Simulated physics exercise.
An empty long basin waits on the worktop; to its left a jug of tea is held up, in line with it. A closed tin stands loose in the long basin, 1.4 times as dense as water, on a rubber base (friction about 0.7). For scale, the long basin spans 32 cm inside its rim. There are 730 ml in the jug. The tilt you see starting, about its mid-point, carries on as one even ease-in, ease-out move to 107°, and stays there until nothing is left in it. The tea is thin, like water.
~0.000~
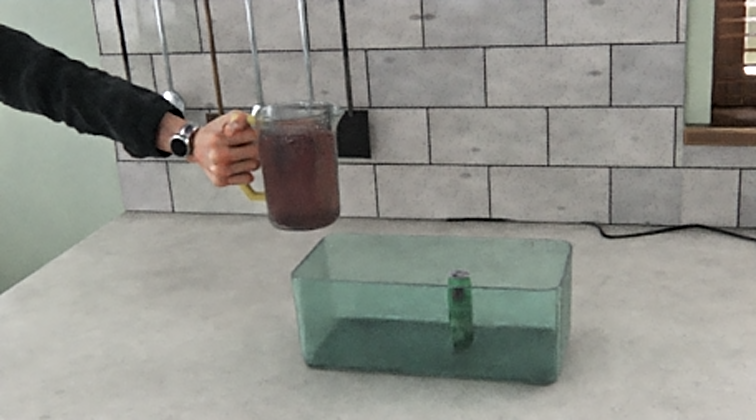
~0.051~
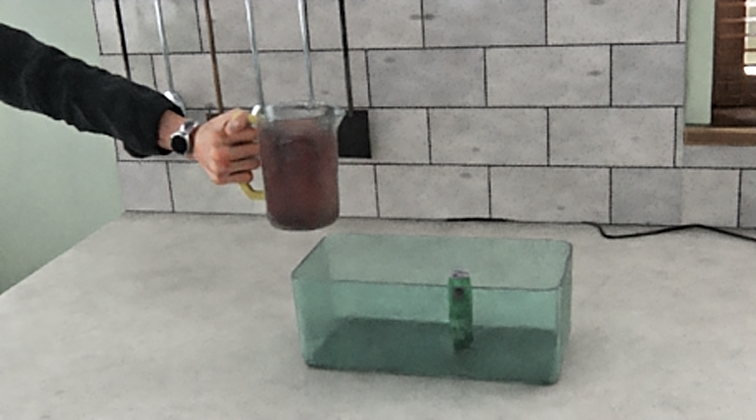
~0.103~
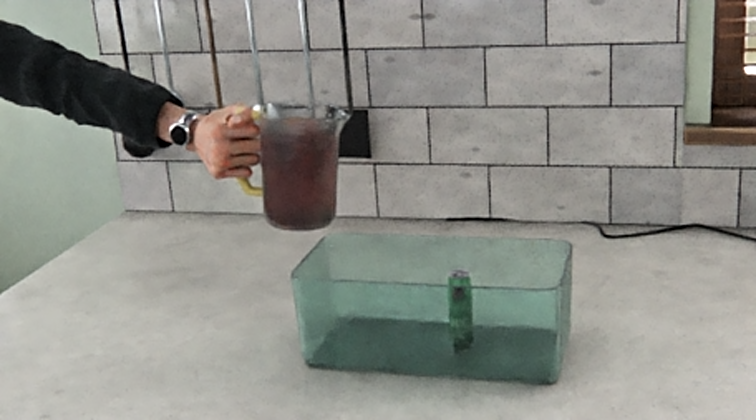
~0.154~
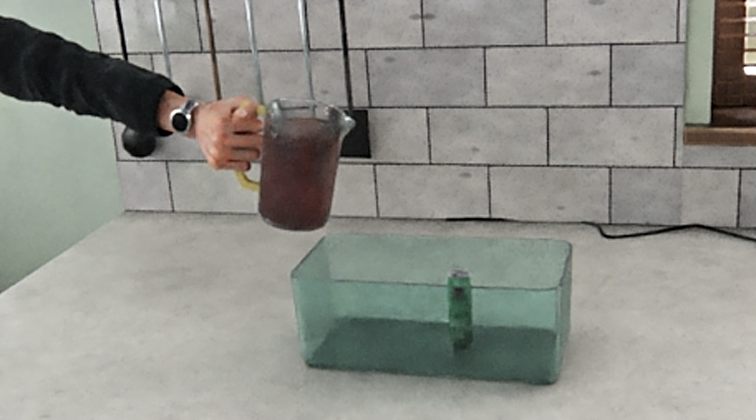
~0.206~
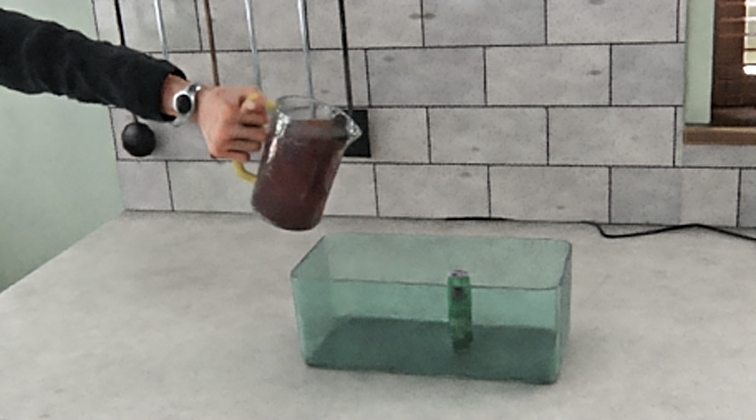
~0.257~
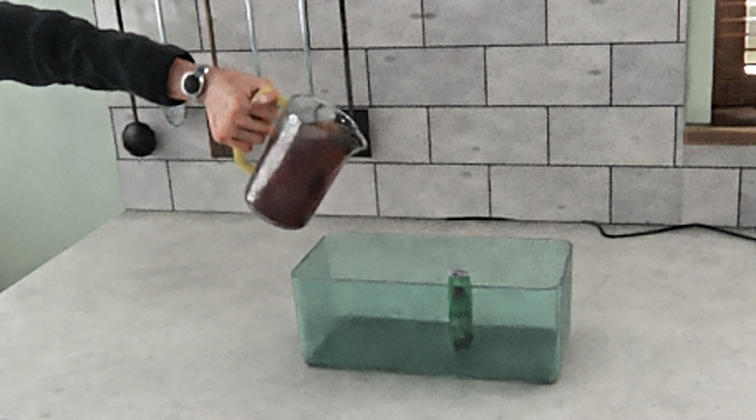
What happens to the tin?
It remains upright.
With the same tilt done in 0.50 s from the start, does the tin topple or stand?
The tin remains upright.
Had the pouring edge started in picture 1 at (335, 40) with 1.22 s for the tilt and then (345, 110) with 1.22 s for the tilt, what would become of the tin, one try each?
First it falls; then it stays up.
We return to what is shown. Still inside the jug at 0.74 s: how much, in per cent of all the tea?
Some 22 per cent.
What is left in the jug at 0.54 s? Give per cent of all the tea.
Some 68 per cent.
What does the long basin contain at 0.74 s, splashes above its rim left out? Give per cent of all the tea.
Some 64 per cent.
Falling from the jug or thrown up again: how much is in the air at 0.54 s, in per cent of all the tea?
About 18 per cent.
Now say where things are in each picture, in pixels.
In the first picture, it leans 0°; its right rim is at (343, 112); the tea meets the walls at (264, 127) and (334, 127); the long basin's rim runs from (309, 256) to (566, 266); the tin's top is at (459, 278).
In the second picture, it leans 1°; its right rim is at (345, 113); the tea meets the walls at (265, 125) and (335, 127).
In the third picture, it leans 6°; its right rim is at (349, 117); the tea meets the walls at (267, 124) and (337, 129).
In the fourth picture, it leans 13°; its right rim is at (355, 124); the tea meets the walls at (270, 124) and (343, 131).
In the fifth picture, it leans 22°; its right rim is at (361, 134); the tea meets the walls at (269, 146) and (351, 132).
In the sixth picture, it leans 33°; its right rim is at (367, 146); the tea meets the walls at (266, 151) and (362, 136).
By 0.54 s the tilt is 95° and 67 per cent is still to pour; the tin stands where it began.
By 0.74 s the tilt is 107° and 22 per cent is still to pour; the tin stands where it began.
By 0.96 s the tilt is 107° and 3 per cent is still to pour; the tin stands where it began.
By 1.19 s the tilt is 107° and 0 per cent is still to pour; the tin stands where it began.
At rest the tin stands where it began.
